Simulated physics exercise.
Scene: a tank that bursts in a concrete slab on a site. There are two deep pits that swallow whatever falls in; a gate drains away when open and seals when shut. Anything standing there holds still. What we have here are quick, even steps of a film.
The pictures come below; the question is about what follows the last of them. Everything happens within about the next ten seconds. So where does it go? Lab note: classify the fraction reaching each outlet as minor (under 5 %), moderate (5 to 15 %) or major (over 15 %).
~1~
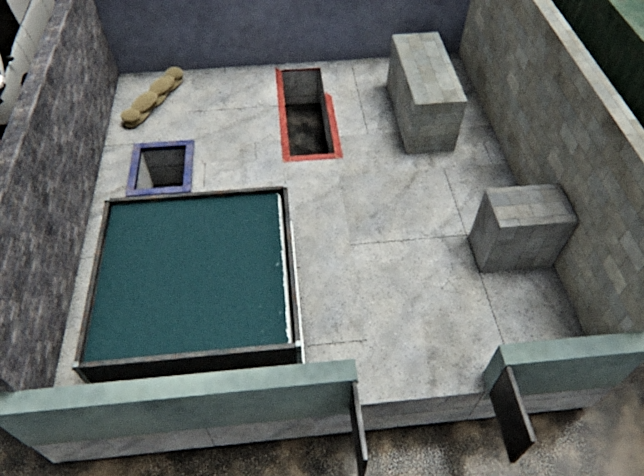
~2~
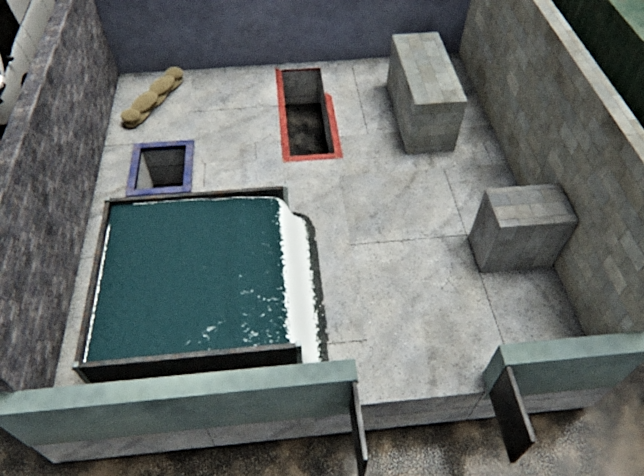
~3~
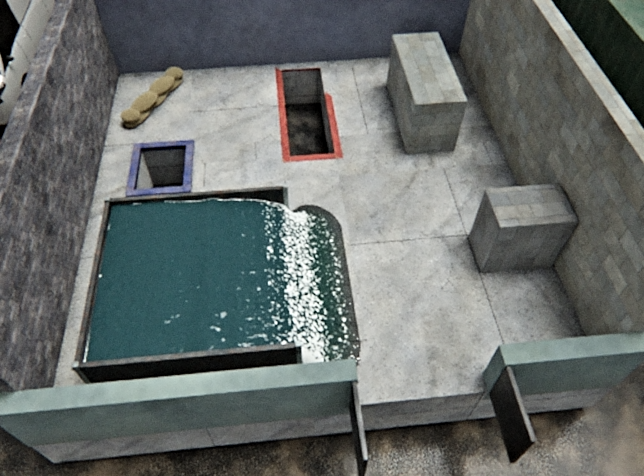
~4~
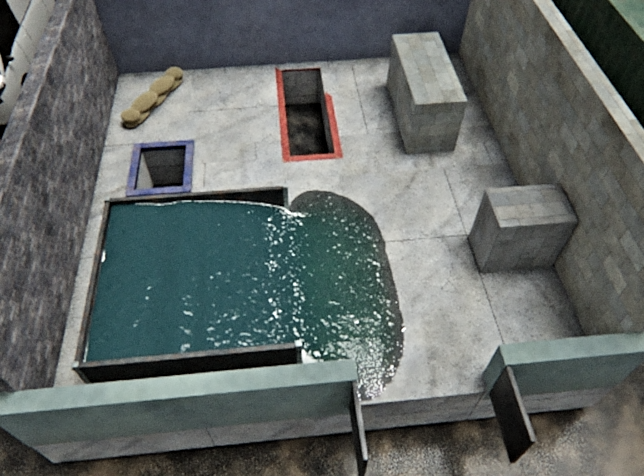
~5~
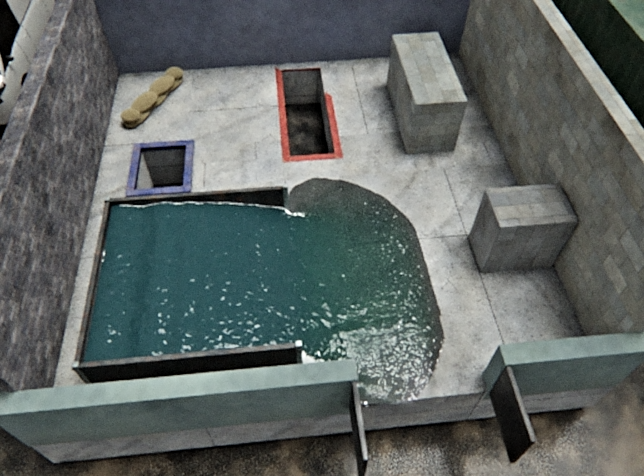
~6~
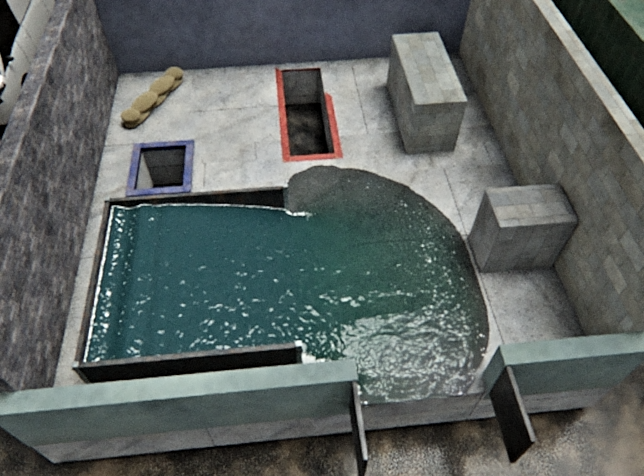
Fractions by outlet: Gate major; blue pit minor; red pit major.
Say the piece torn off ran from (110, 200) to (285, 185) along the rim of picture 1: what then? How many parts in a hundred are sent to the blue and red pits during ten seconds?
Out of every hundred parts, blue takes 30 and red takes 40.
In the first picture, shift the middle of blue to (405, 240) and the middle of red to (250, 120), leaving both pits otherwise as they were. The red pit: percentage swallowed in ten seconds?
So the red pit ends up with 6 in a hundred.
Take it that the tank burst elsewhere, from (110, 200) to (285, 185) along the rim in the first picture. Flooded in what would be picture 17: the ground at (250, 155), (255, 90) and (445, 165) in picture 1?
Result, in sequence: Inundated; inundated; untouched by the flood.
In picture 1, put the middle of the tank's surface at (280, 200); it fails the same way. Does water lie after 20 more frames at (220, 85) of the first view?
Untouched.
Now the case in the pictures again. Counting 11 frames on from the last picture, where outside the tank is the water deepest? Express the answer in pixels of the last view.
Near (589, 361).
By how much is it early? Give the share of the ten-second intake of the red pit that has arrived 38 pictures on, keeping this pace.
Roughly 40 percent.
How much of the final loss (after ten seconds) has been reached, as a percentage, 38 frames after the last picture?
Around 60 percent.
A moment on, water covers 40 % of the floor; the gate 1 %, the blue pit 0 %, the red pit 0 %.
Next, water covers 45 % of the floor; the gate 4 %, the blue pit 0 %, the red pit 0 %.
Then, water covers 55 % of the floor; the gate 9 %, the blue pit 0 %, the red pit 0 %.
Later, water covers 65 % of the floor; the gate 20 %, the blue pit 0 %, the red pit 10 %.
In the end, water covers 85 % of the floor; the gate 27 %, the blue pit 0 %, the red pit 23 %.
